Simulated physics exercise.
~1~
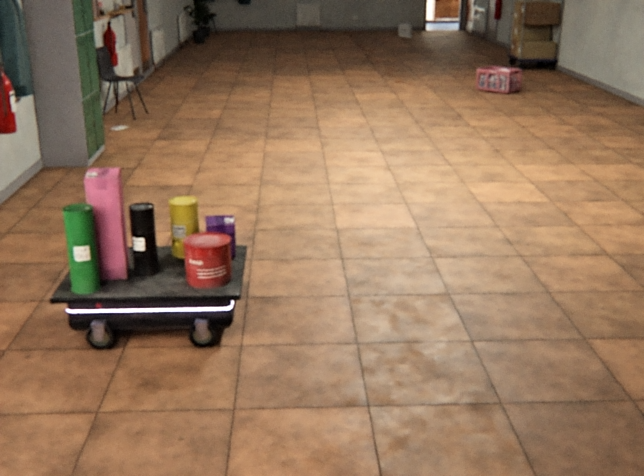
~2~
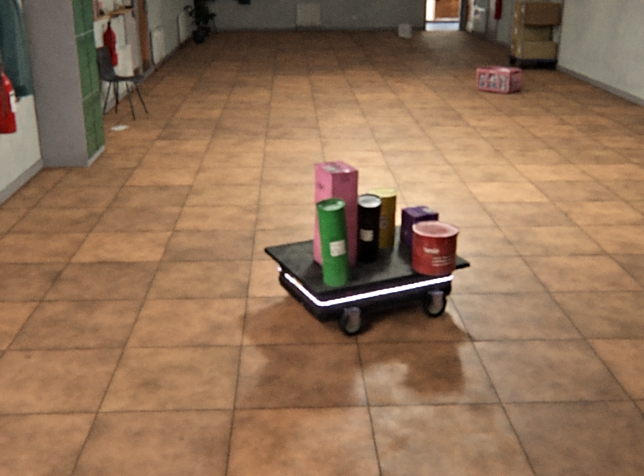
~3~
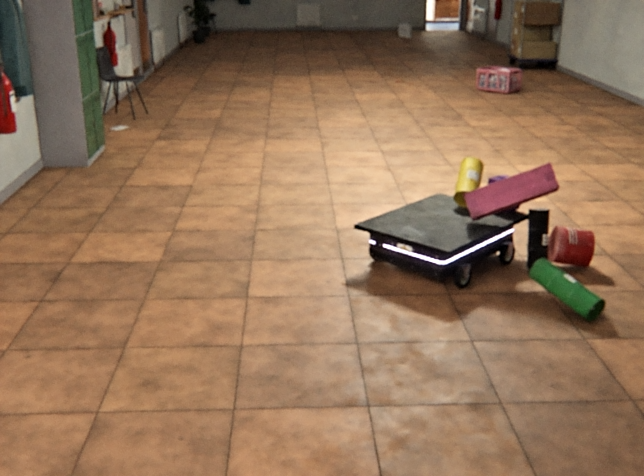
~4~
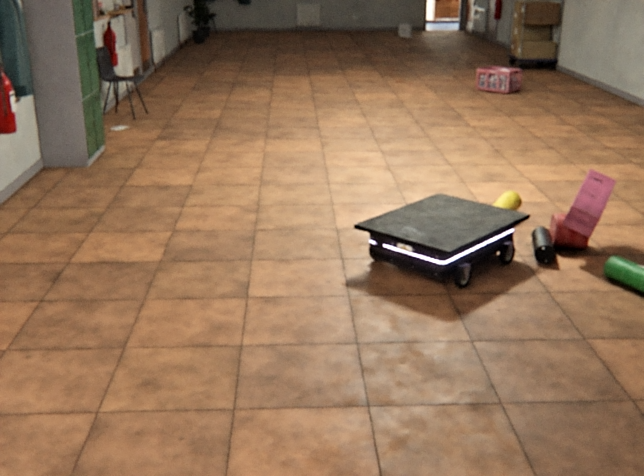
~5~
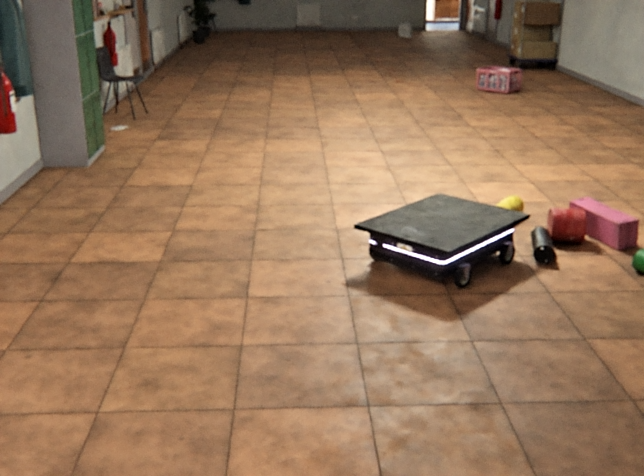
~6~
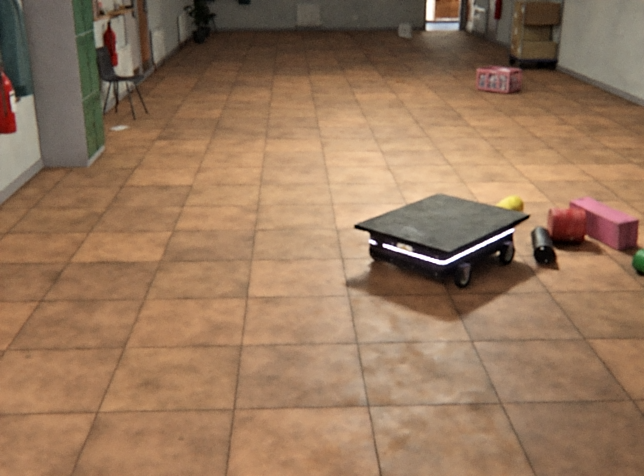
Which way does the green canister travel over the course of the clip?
The green canister moves to the right, first riding on the cart and then rolling away across the floor.
